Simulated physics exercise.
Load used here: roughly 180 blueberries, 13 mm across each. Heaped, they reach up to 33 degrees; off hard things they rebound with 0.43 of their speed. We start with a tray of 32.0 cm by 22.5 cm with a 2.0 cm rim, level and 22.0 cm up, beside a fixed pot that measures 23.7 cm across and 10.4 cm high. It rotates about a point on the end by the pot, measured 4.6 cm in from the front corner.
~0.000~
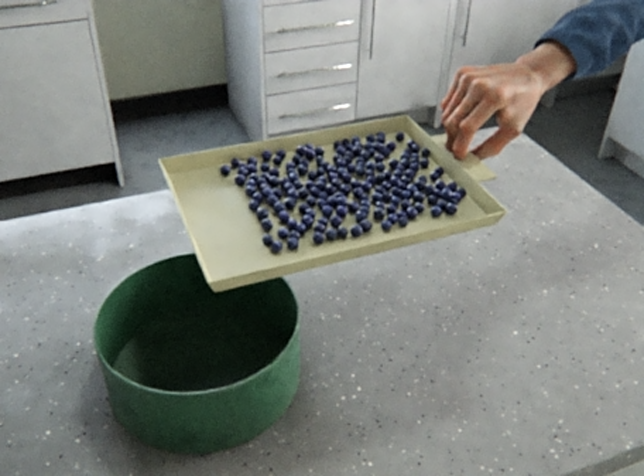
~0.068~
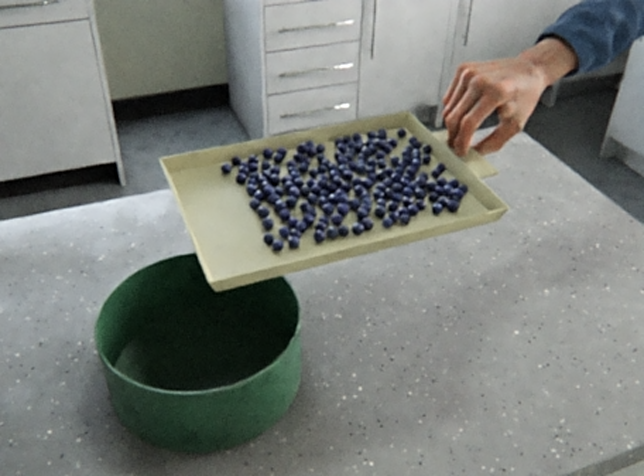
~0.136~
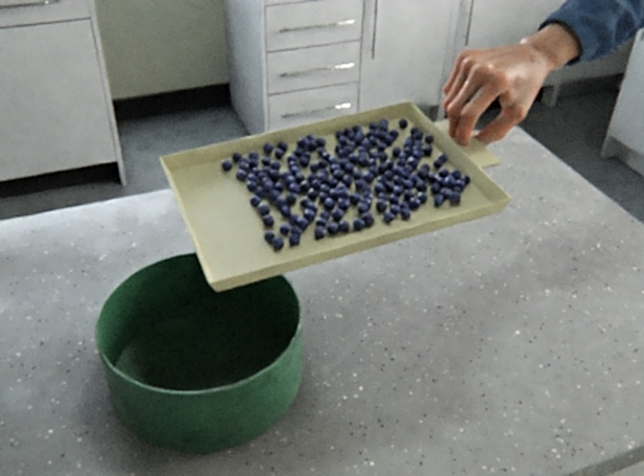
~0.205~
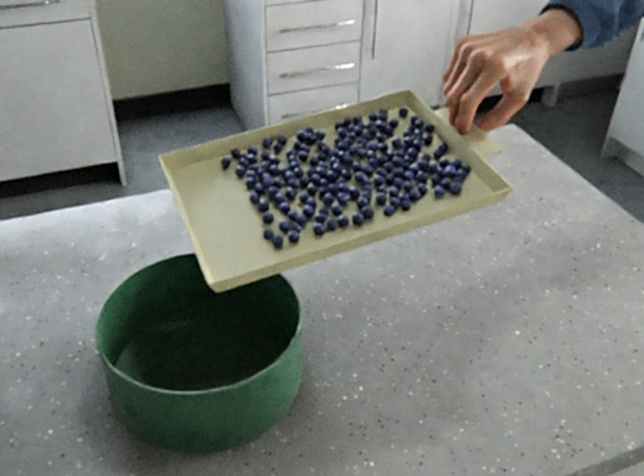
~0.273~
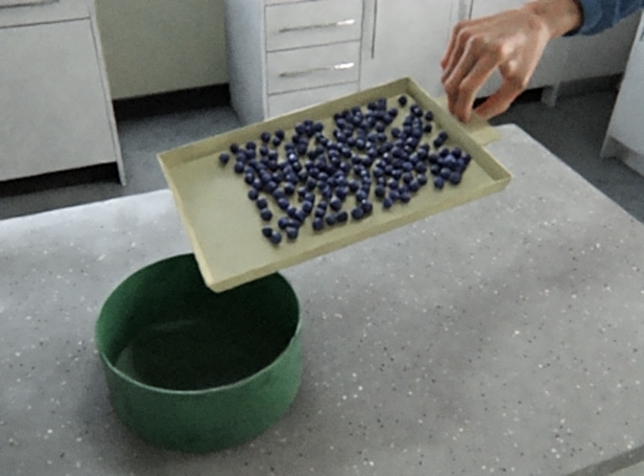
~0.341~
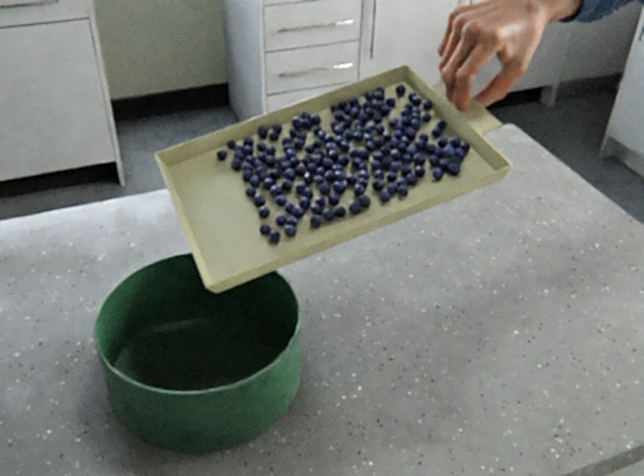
A hand tilted a pale tray of blueberries, slowly raising its right end while the left end stayed low above a green pot on a speckled counter, and the berries barely shifted on it.
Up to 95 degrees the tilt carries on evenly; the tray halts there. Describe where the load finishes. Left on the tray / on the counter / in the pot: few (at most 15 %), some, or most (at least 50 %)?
Left on the tray: Few; counter: Some; pot: Most.
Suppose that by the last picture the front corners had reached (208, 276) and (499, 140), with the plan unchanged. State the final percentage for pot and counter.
The pot gets 75 and the counter 25.
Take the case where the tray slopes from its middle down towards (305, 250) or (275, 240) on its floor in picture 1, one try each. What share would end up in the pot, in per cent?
About 30 per cent on the first try and 45 per cent on the second.
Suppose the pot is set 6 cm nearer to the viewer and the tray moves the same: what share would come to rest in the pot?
Estimated share: Around 90 in a hundred.
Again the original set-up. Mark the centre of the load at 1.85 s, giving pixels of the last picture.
Roughly (194, 202).
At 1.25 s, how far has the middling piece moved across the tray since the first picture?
About 13 cm.
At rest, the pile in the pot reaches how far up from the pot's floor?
Roughly 3.0 cm up.
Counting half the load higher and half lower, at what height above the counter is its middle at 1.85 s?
Height: Around 28 cm.
After 1.25 s, tilt 51 degrees; the tray holds 100 %, the pot 0 %.
Then, at 1.85 s, tilt 76 degrees; the tray holds 95 %, the pot 0 %.
Then, at 2.51 s, tilt 95 degrees; the tray holds 0 %, the pot 65 %.
By 3.2 s all is still; tray 0 %, counter 30 %, pot 70 %.
